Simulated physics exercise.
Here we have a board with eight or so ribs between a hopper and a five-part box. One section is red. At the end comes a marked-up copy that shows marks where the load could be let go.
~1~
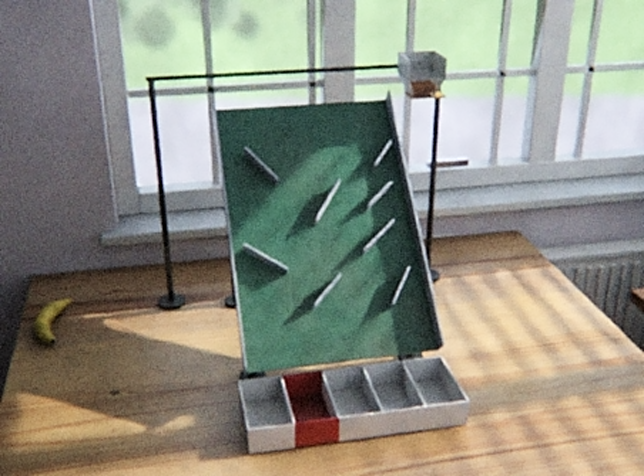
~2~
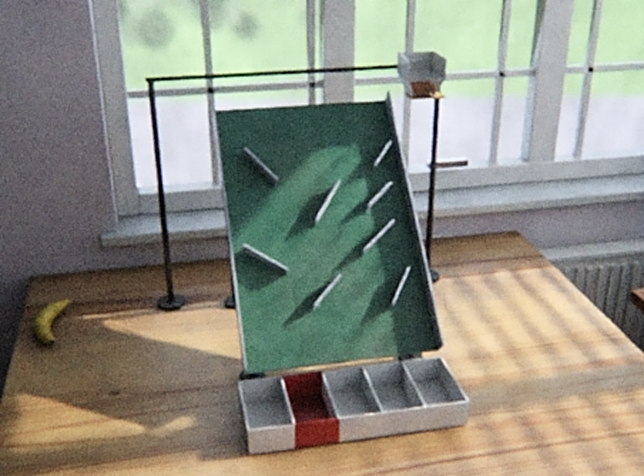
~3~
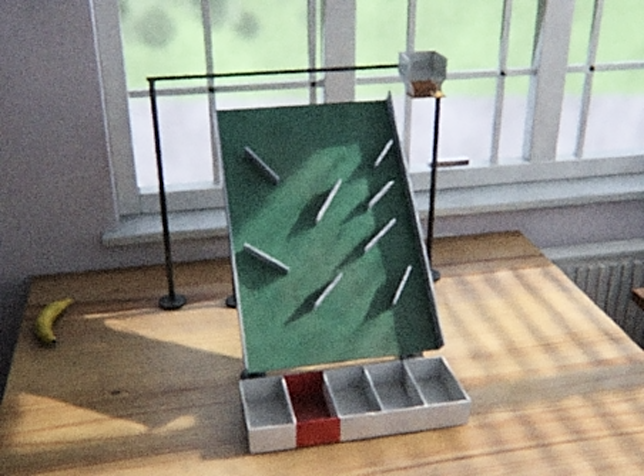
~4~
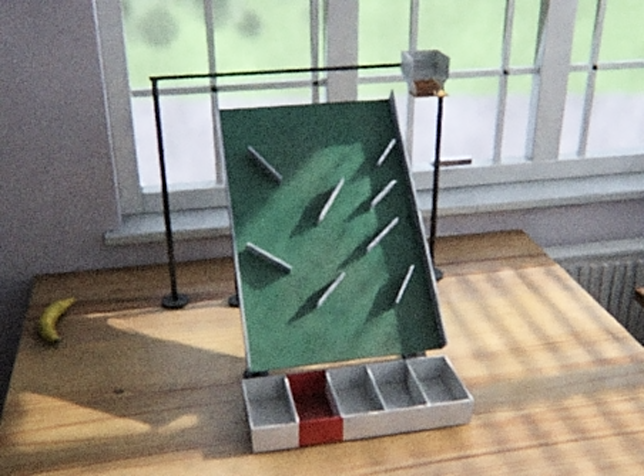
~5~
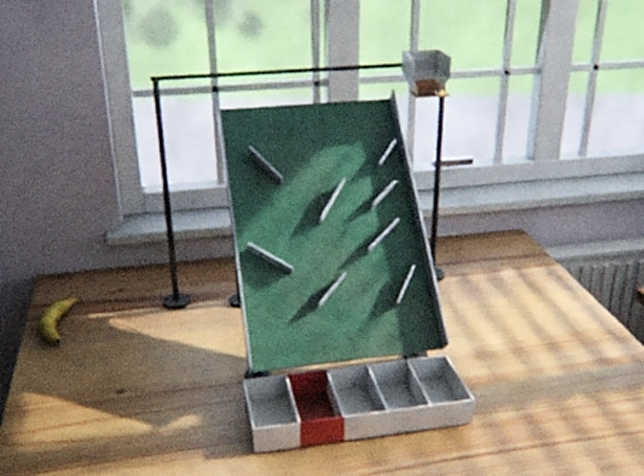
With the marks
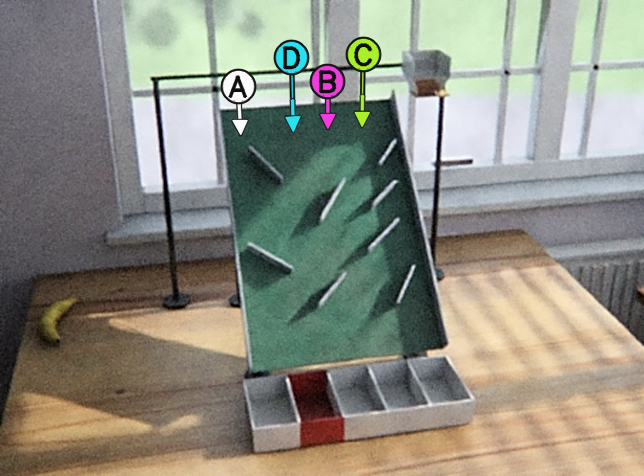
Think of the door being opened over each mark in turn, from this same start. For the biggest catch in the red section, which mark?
D beats the others.
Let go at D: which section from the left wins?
The second.
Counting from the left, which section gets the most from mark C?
The third.
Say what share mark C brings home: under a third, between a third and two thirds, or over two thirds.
Mark C gives under a third.
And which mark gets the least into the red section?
It is C.
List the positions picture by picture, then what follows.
In the first picture, hopper (421, 90), clay pellets, door shut.
In the second picture, ribs (245, 148) to (278, 179), (375, 165) to (392, 140), (316, 220) to (339, 179).
In the third picture, ribs (369, 205) to (392, 182), (245, 244) to (289, 269), (366, 249) to (395, 219).
In the fourth picture, ribs (318, 304) to (344, 273), (397, 302) to (413, 265).
In the fifth picture, red section (322, 430), number 2 of 5 from the left.
On the marked copy, mark A meets the board at (240, 129); mark B meets the board at (327, 123); mark C meets the board at (362, 121); mark D meets the board at (293, 125).
With A, roughly half in the red section, roughly half in other sections, just a few held on the board.
With B, roughly two thirds in the red section, roughly a third in other sections.
With C, about a tenth in the red section, the larger part in other sections.
With D, the larger part in the red section, roughly a quarter in other sections.
